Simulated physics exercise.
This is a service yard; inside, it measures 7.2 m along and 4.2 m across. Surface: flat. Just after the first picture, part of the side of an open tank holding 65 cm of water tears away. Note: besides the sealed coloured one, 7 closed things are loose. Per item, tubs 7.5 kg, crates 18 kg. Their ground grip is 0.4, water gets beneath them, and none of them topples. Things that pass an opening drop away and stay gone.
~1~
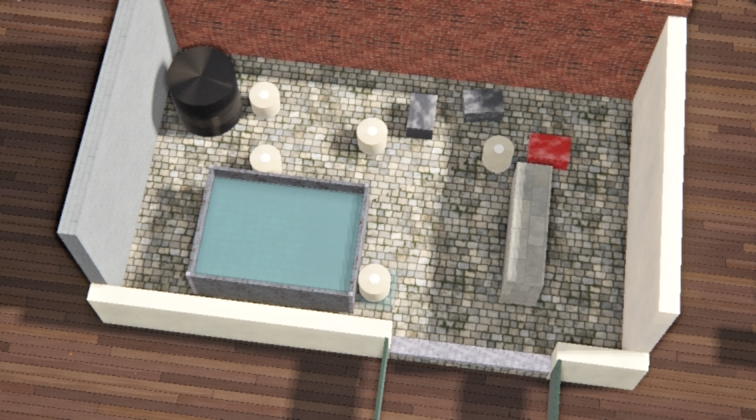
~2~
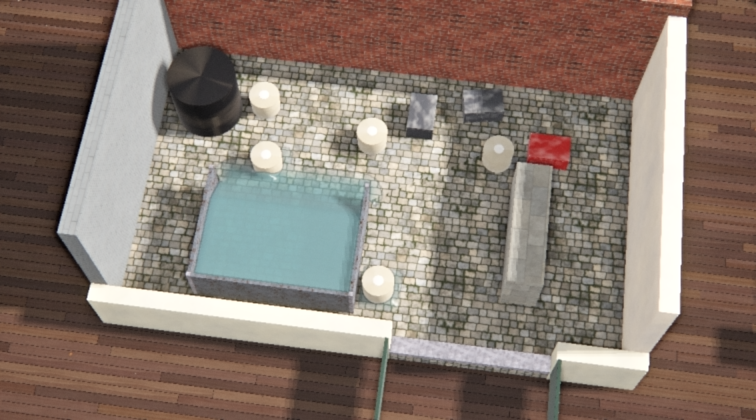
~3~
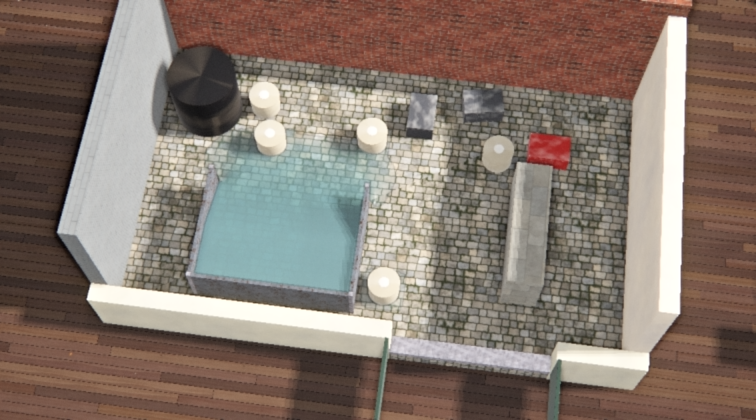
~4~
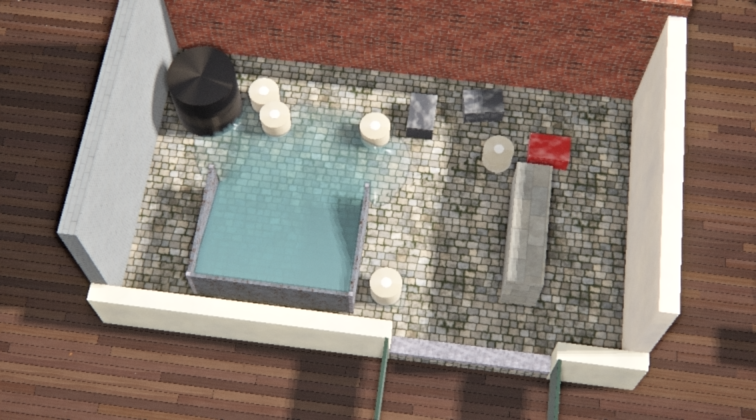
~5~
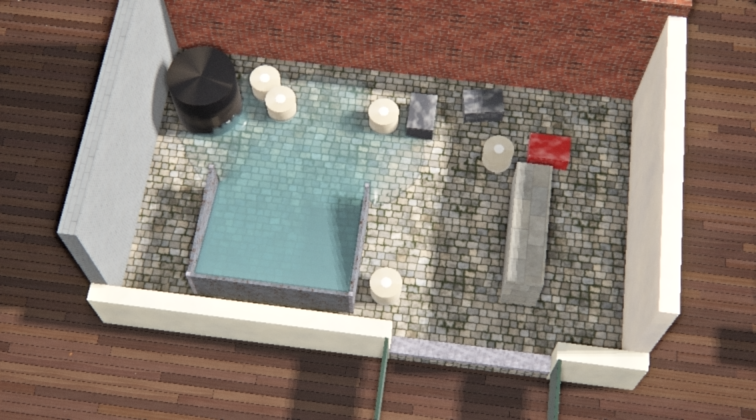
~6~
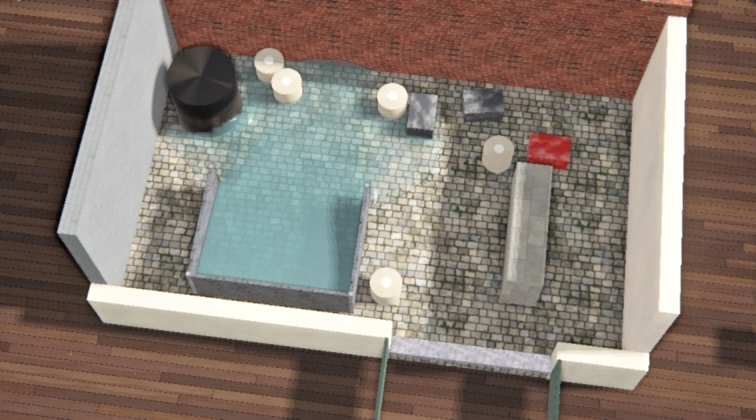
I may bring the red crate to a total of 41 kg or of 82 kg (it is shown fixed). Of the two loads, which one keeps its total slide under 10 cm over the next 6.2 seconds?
Watching this, I'd bet the heavier version stays within bounds and the other doesn't.
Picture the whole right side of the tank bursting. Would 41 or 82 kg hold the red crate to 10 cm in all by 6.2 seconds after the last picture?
The lighter one.
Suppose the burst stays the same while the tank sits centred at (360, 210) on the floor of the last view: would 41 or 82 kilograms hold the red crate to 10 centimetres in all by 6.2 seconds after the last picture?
Result, then: Heavier one only.
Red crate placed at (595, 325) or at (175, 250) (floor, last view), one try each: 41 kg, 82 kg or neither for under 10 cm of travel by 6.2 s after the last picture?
At the first place you need the bigger mass, and at the second you need the bigger mass.
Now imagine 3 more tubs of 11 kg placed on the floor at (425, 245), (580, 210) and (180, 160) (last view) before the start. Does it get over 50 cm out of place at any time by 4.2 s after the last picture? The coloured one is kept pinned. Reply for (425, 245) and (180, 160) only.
Result, in order - below threshold; above threshold.
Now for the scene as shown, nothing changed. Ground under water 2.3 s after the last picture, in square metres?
My estimate is roughly 20 m2.
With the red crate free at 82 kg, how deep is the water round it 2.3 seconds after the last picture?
10 cm, roughly.
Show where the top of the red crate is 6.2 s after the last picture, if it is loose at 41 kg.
Pixel estimate: Near (577, 214).
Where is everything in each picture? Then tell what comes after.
In the first frame, the red crate at (550, 147), on the bottom; water covers 3.6 m2; 0 of 8 have shifted.
In the second frame, the red crate at (550, 147) rests on the ground; 4.7 m2 under water; 2 of 8 have shifted.
In the third frame, the red crate at (550, 147), on the bottom; water covers 6.2 m2; 2 of 8 have shifted.
In the fourth frame, the red crate at (550, 147), on the bottom; 7.6 m2 under water; 4 of 8 have shifted.
In the fifth frame, the red crate at (550, 147) rests on the ground; 8.9 m2 under water; 4 of 8 have shifted.
In the sixth frame, the red crate at (550, 147), on the bottom; 10.2 m2 under water; 4 of 8 have shifted.
Then, 0.6 s after the last picture the red crate would be 0 cm from its start with 41 kg and 0 cm from its start with 82 kg; 0 cm of water round it then.
Then, 2.3 s after the last picture the red crate would be 24 cm from its start with 41 kg and 1 cm from its start with 82 kg; 10 cm of water round it then.
Then, 4.2 s after the last picture the red crate would be 89 cm from its start with 41 kg and 1 cm from its start with 82 kg; 10 cm of water round it then.
Then, 6.2 s after the last picture the red crate would be 114 cm from its start with 41 kg and 1 cm from its start with 82 kg; 10 cm of water round it then.
